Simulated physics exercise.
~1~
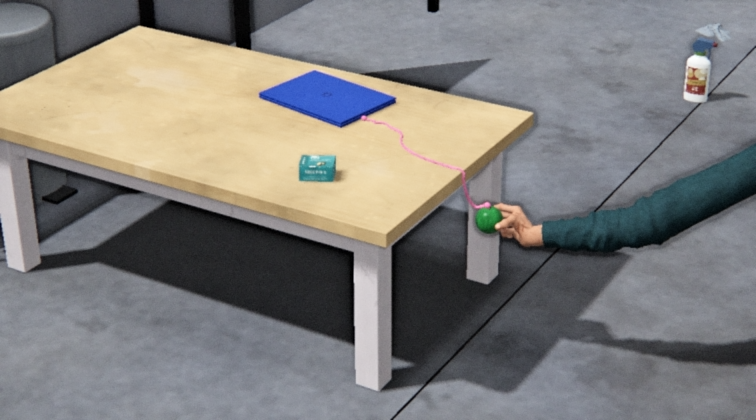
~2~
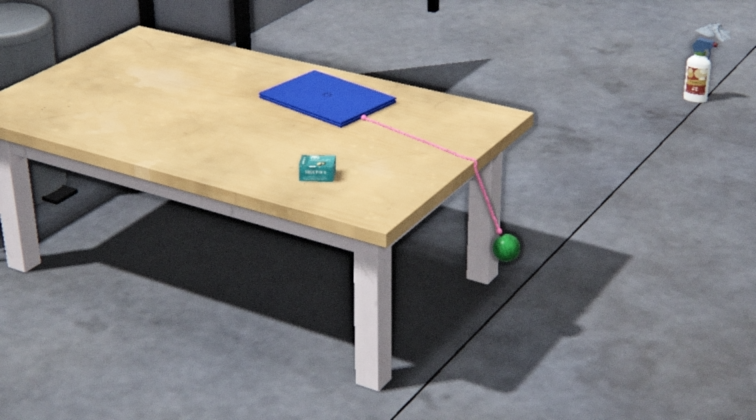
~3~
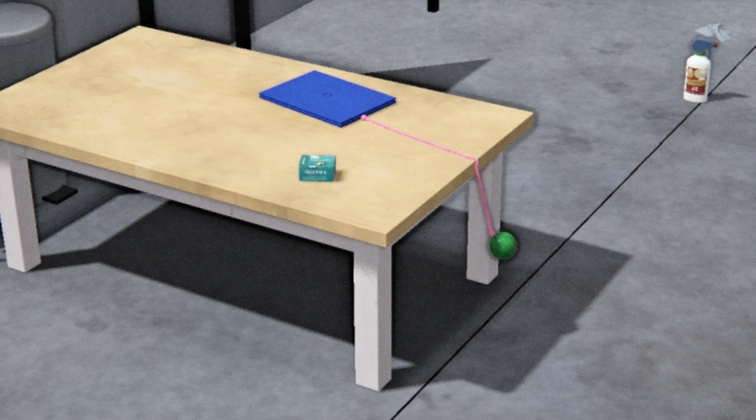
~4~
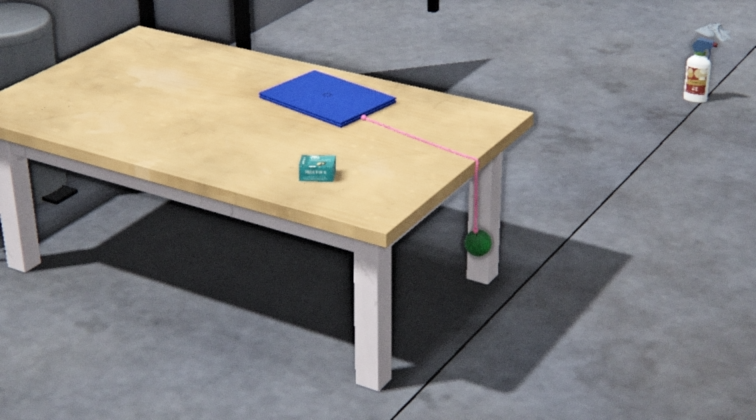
A green apple, tied to a pink shoelace that runs across a pale wooden workbench to a blue laptop, is held by a hand just beyond the bench's right edge. A small turquoise box sits nearby on the top. The hand lets go and withdraws, and the apple drops a little down and to the right, pulling the slack lace straight over the edge. The apple then swings back to the left beneath the edge. It ends up dangling above the floor, while the laptop and the box stay where they were.
